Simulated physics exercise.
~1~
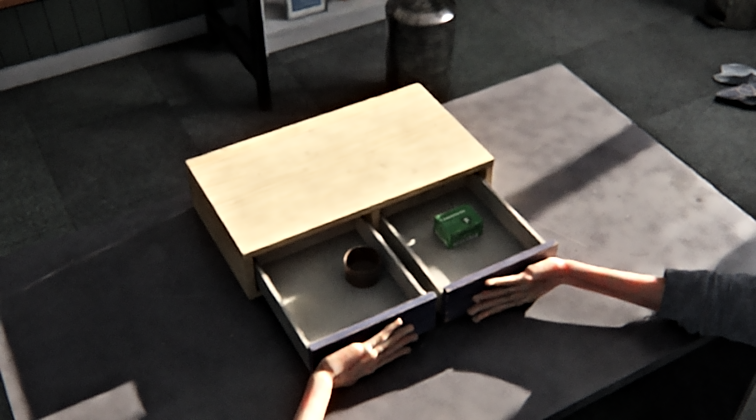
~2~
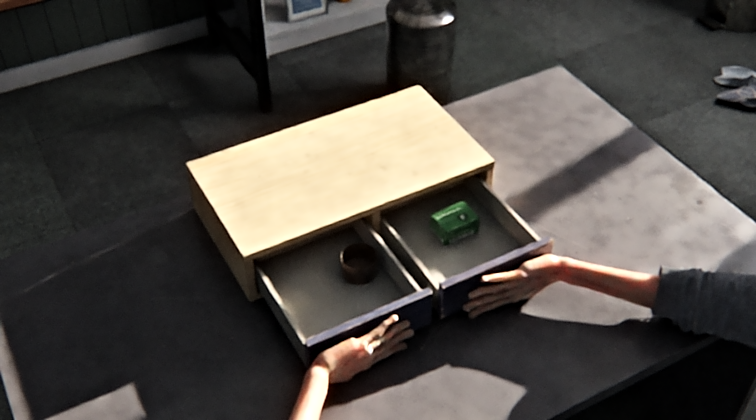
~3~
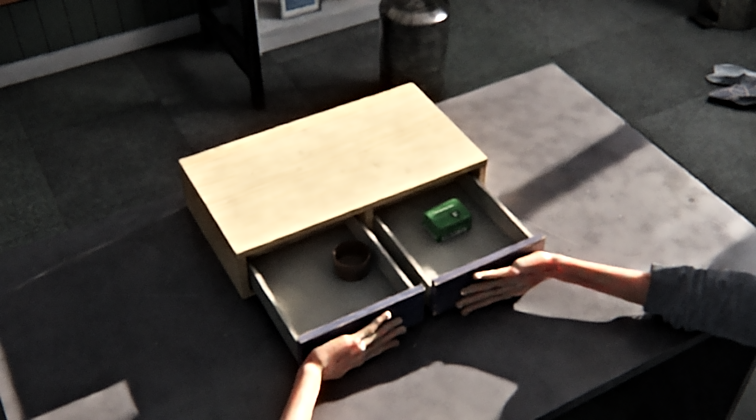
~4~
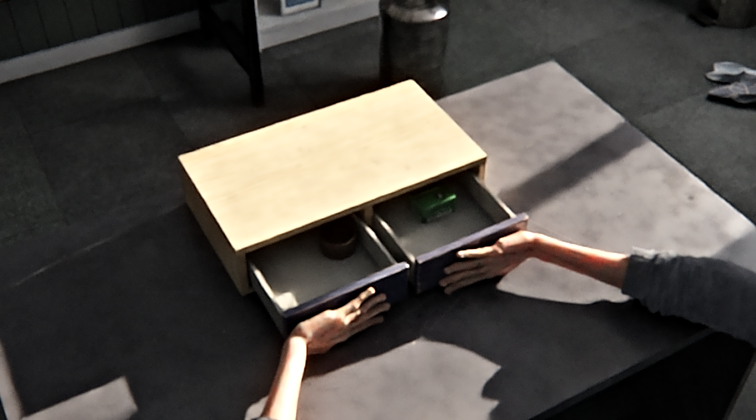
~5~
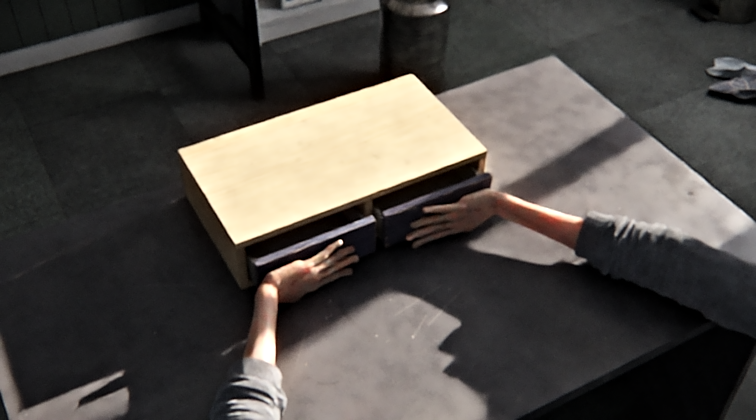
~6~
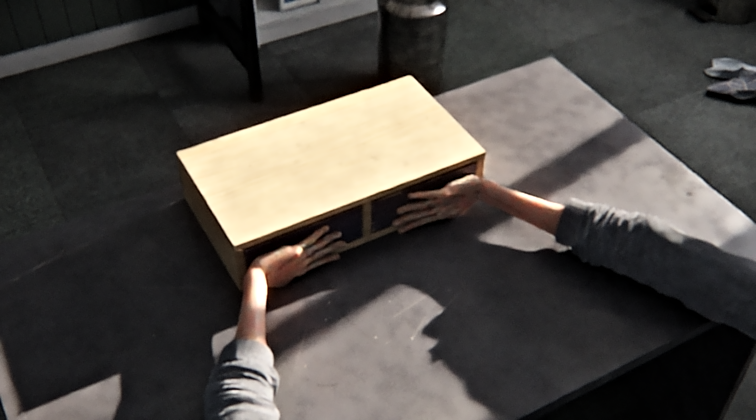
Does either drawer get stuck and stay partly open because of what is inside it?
No, neither drawer gets stuck. The left drawer with the brown beaker and the right drawer with the green carton both shut flush with the chest.
At the start, a small wooden chest sits on a dark grey surface with its two drawers pulled out, a brown beaker in the left one and a green carton in the right one. A hand rests against the front of each drawer. The hands push slowly at first, and the drawers begin to slide inwards with their contents. Then they move further, and the beaker and the carton pass out of sight beneath the chest's top. Finally both drawers go all the way in, with the hands still pressed flat against their fronts.
